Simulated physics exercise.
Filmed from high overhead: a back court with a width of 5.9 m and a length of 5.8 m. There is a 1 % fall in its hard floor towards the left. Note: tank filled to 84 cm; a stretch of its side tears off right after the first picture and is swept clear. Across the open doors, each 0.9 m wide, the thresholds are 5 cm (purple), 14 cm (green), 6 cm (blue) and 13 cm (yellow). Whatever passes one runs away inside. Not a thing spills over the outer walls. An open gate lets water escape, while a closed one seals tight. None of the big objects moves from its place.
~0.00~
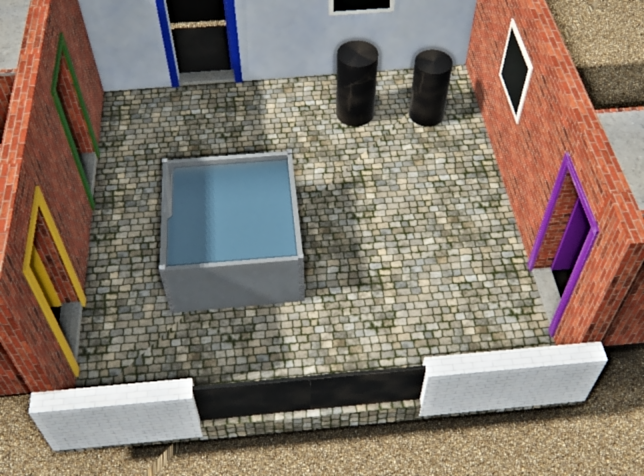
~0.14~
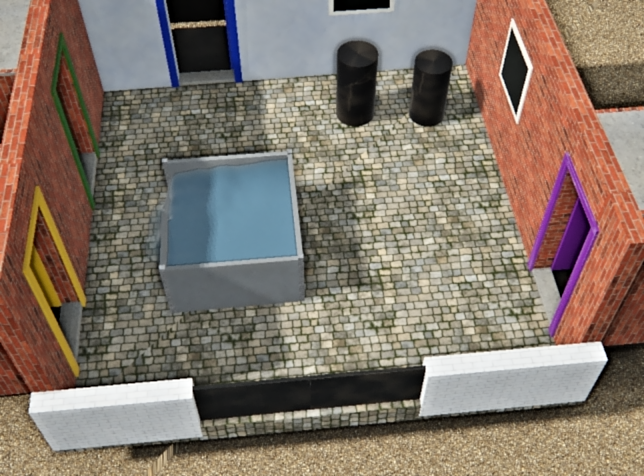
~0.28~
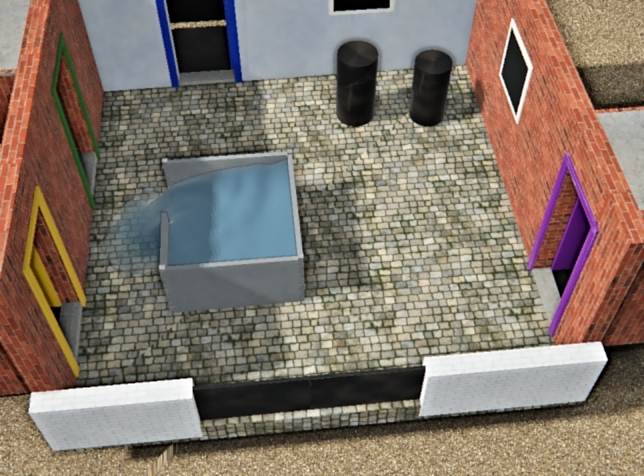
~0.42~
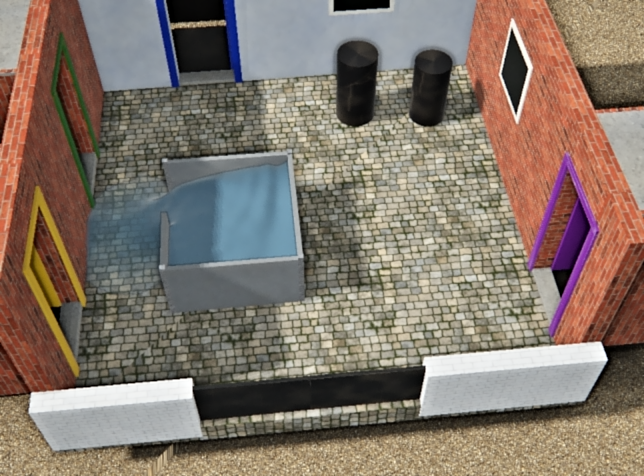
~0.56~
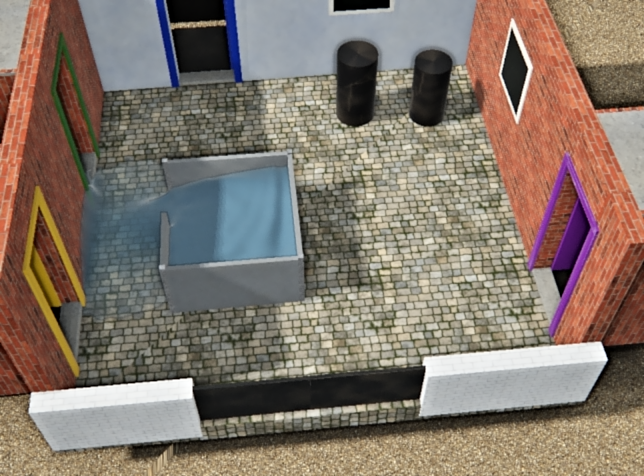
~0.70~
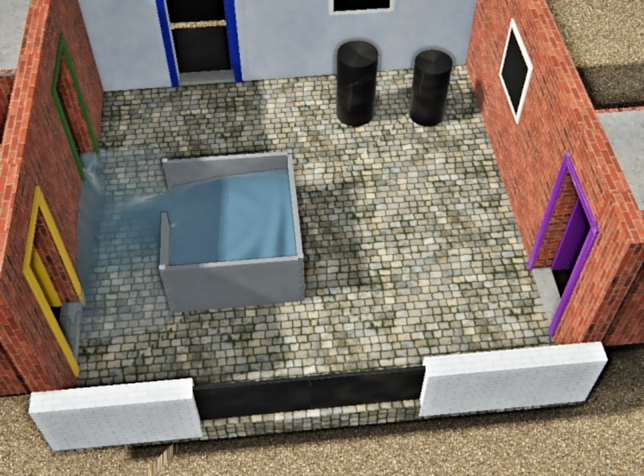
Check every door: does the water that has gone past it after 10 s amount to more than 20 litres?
At the purple door the amount will overshoot the limit. At the green door the amount will overshoot the limit. At the blue door the amount will overshoot the limit. At the yellow door the amount will not overshoot the limit.
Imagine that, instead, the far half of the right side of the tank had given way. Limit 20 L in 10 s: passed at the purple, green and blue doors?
Purple door surpasses it, green door doesn't reach it, blue door doesn't reach it.
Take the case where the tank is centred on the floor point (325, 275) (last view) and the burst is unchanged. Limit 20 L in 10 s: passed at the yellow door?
With that change, the limit at the yellow door is surpassed.
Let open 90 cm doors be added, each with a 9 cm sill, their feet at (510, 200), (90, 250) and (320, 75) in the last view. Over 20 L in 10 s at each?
Per doorway, in order: Insufficient / sufficient / insufficient.
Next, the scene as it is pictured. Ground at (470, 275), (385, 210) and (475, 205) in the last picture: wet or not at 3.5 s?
The first point is not yet hit, the second is not yet hit and the third is not yet hit.
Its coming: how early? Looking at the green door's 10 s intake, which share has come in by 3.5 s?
About 90%.
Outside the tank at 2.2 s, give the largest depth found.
Roughly 38 cm.
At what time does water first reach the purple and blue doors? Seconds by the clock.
Times: Purple 3.8 seconds, blue 1.6 seconds.
After 1.4 s water covers 20 % of the floor and is deepest (55 cm) near (105, 228); purple door not reached, green door 32 cm at the sill, 44 L in, blue door not reached, yellow door 13 cm at the sill, 1 L in.
After 2.2 s water covers 30 % of the floor and is deepest (38 cm) near (91, 239); purple door not reached, green door 24 cm at the sill, 104 L in, blue door 12 cm at the sill, 0 L in, yellow door 11 cm at the sill, 1 L in.
After 3.5 s water covers 60 % of the floor and is deepest (28 cm) near (92, 229); purple door not reached, green door 19 cm at the sill, 140 L in, blue door 12 cm at the sill, 26 L in, yellow door 8 cm at the sill, 2 L in.
After 6.0 s water covers 95 % of the floor and is deepest (16 cm) near (91, 239); purple door 10 cm at the sill, 18 L in, green door 11 cm at the sill, 153 L in, blue door 9 cm at the sill, 56 L in, yellow door 6 cm at the sill, 2 L in.
After 10.0 s water covers 100 % of the floor and is deepest (15 cm) near (363, 392); purple door 7 cm at the sill, 53 L in, green door 7 cm at the sill, 154 L in, blue door 6 cm at the sill, 65 L in, yellow door 6 cm at the sill, 2 L in.
